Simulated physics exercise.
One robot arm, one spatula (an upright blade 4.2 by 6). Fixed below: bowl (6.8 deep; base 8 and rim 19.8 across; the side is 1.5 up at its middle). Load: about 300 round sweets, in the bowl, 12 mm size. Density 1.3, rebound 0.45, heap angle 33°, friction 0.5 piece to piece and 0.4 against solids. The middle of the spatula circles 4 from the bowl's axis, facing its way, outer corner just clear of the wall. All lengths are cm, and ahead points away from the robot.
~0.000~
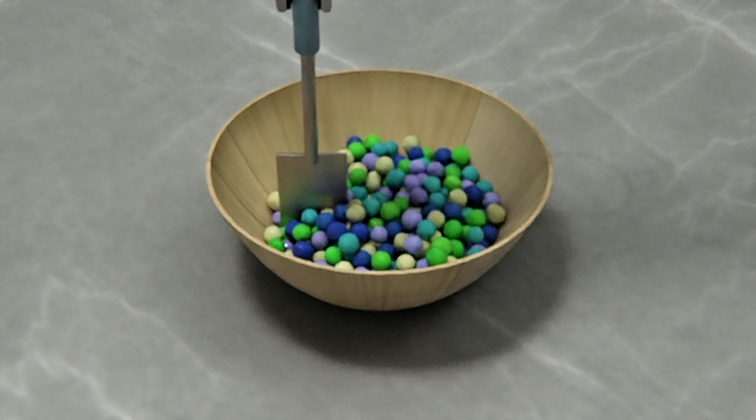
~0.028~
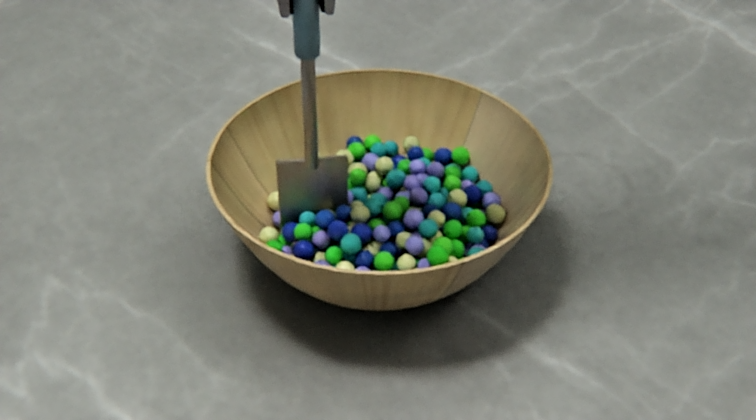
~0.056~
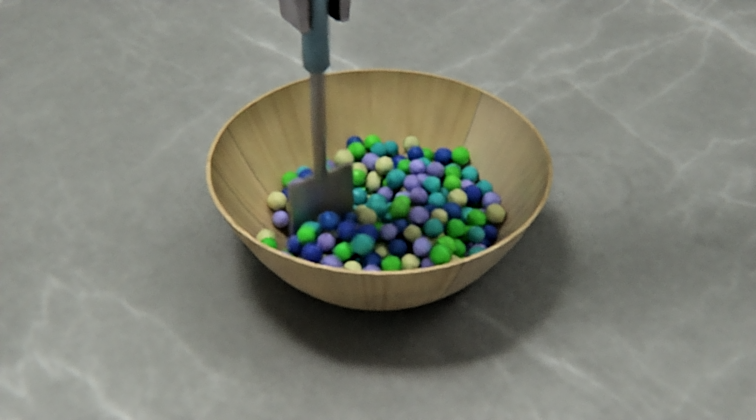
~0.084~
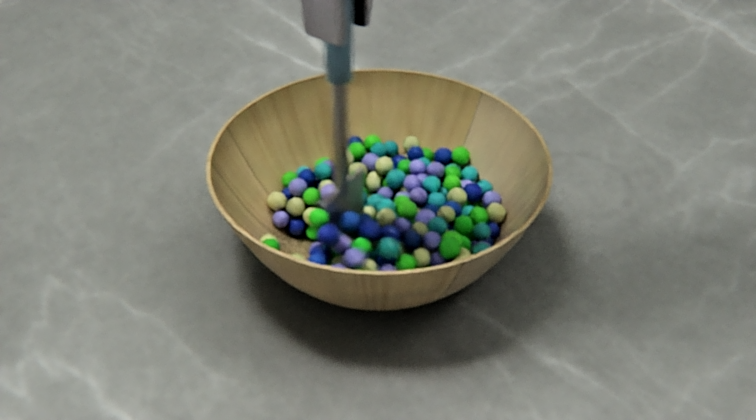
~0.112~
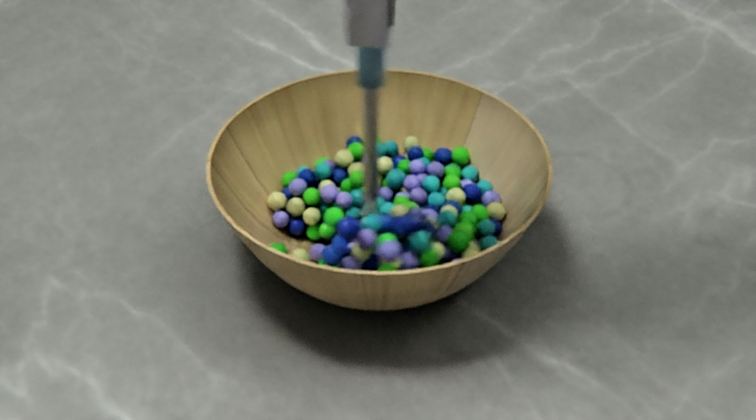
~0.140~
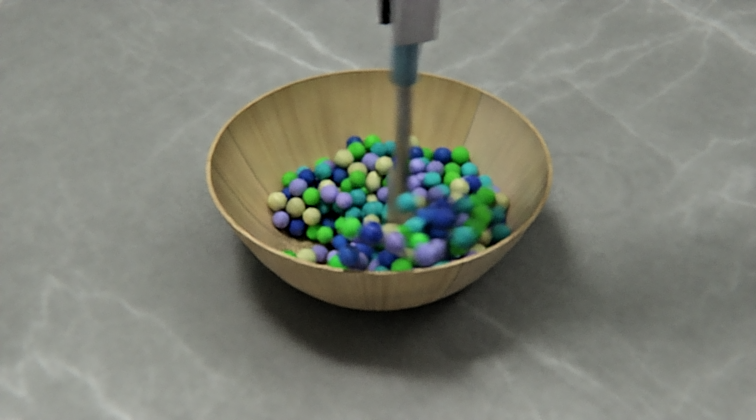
A spatula held by a robot arm sweeps rightward through small green, blue, purple and cream balls in a wooden bowl.
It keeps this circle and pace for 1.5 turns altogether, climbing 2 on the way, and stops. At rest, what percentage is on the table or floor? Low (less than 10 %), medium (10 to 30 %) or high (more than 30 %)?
On the table or floor the share is medium, 10 to 30 %.
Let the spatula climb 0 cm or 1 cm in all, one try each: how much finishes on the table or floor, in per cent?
About 20 and 15 per cent.
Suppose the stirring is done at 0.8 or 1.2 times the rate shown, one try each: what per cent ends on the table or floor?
Some 5 and 25 per cent.
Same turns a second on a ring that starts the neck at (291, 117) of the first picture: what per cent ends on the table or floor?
About 15 per cent.
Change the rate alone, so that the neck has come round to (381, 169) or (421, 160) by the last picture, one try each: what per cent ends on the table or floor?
Some 10 and 25 per cent.
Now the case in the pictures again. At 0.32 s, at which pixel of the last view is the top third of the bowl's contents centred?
Around (363, 119).
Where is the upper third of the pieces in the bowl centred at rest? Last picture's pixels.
Around (388, 207).
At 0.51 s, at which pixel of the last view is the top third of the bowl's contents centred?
Near (345, 233).
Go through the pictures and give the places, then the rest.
The first frame shows spatula neck at (311, 133), 0° round; upper third of the load around (403, 202), from x 275 to 495, top at y 145; 304 in the bowl.
The second frame shows spatula neck at (311, 138), 9° round; upper third of the load around (395, 204), from x 270 to 495, top at y 145.
The third frame shows spatula neck at (320, 152), 32° round; upper third of the load around (391, 221), from x 265 to 495, top at y 145.
The fourth frame shows spatula neck at (341, 164), 58° round; upper third of the load around (390, 231), from x 270 to 495, top at y 145.
The fifth frame shows spatula neck at (371, 169), 83° round; upper third of the load around (403, 230), from x 275 to 495, top at y 145.
The sixth frame shows spatula neck at (402, 166), 108° round; upper third of the load around (428, 230), from x 275 to 500, top at y 145; 302 in the bowl, 2 in flight or on the tool.
By 0.32 s, 274° round, highest piece 10 above the table; 274 in the bowl, 13 on the table or floor, 17 in flight or on the tool.
By 0.51 s, 79° round, highest piece 8 above the table; 252 in the bowl, 46 on the table or floor, 6 in flight or on the tool.
By 0.80 s, 180° round, highest piece 5 above the table; 251 in the bowl, 53 on the table or floor.
By 1.50 s, 180° round, highest piece 5 above the table; 251 in the bowl, 53 on the table or floor.
Final count, 251 in the bowl, 53 on the table or floor. That is 17 % on the table or floor.
